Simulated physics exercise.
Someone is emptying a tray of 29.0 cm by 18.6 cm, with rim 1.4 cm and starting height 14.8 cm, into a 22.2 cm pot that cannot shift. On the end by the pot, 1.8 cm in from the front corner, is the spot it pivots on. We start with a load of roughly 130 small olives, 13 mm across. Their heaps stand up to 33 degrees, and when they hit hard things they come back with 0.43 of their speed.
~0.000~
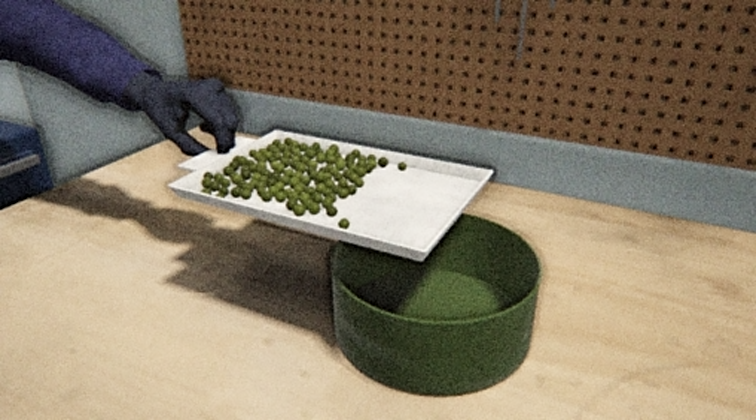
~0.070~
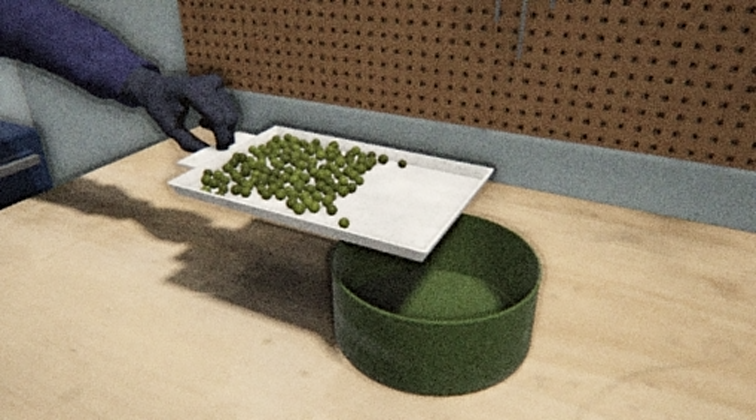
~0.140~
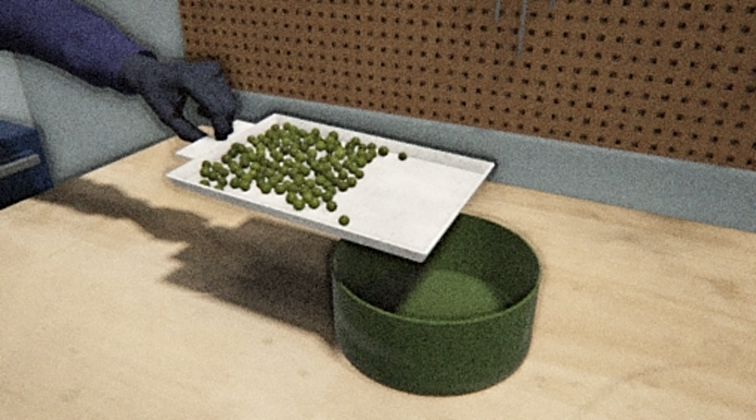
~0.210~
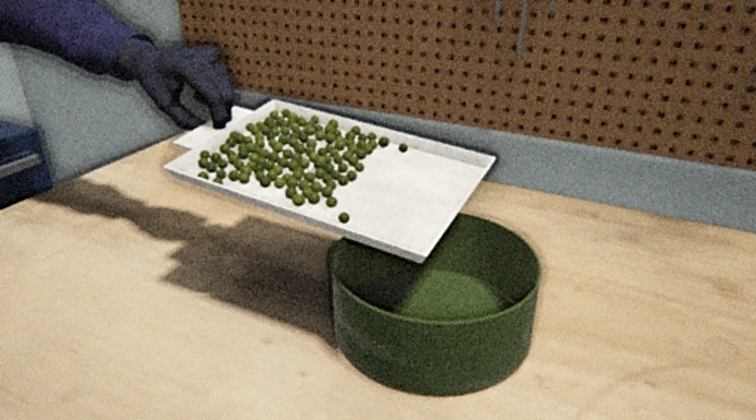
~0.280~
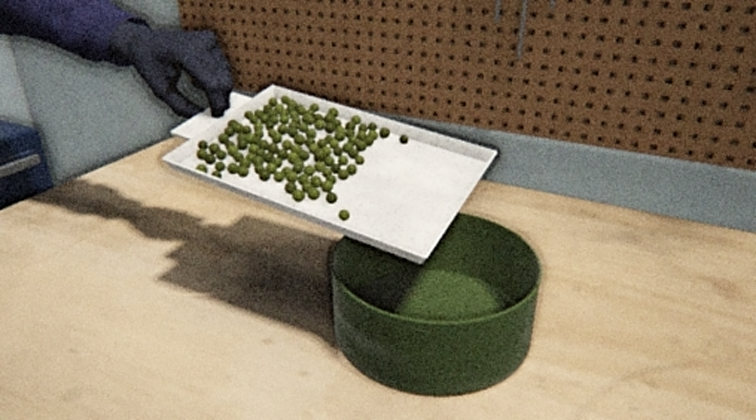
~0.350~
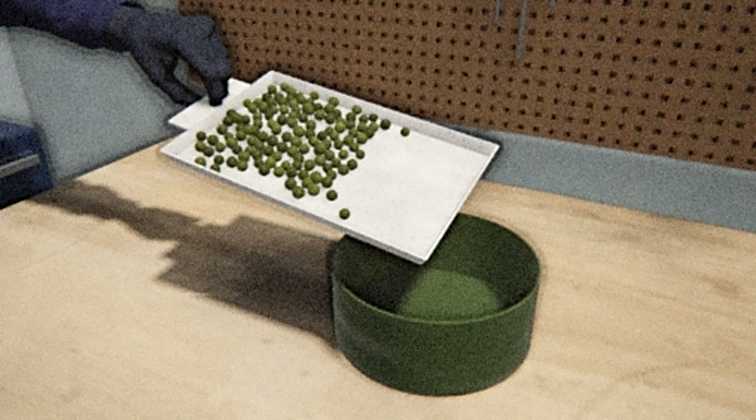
A gloved hand steadily raises the left end of a white tray of small olives.
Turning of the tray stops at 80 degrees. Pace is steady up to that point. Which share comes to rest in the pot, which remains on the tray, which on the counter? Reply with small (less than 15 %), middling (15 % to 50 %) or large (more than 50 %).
Pot - small, tray - small, counter - large.
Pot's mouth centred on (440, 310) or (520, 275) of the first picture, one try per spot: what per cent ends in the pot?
Roughly 85 and 10 percent.
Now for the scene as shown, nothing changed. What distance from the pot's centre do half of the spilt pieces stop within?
That comes to near 18 cm.
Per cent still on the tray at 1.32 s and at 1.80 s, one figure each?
In order, near 90 and near 45.
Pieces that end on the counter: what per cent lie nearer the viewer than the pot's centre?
Estimate: Close to 100 per cent of the pieces.
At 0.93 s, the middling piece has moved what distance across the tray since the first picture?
By then it sits near 11 cm from where it began.
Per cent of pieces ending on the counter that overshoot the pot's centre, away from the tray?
80 %.
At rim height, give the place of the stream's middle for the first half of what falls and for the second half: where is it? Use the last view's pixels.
(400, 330) or so first, later (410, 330).
After 0.93 s, tilt 46 degrees; the tray holds 95 %, the pot 0 %.
After 1.32 s, tilt 66 degrees; the tray holds 90 %, the pot 0 %.
Then, at 1.80 s, tilt 80 degrees; the tray holds 45 %, the pot 5 %.
By 3.0 s all is still; pot 5 %, tray 0 %, counter 95 %.
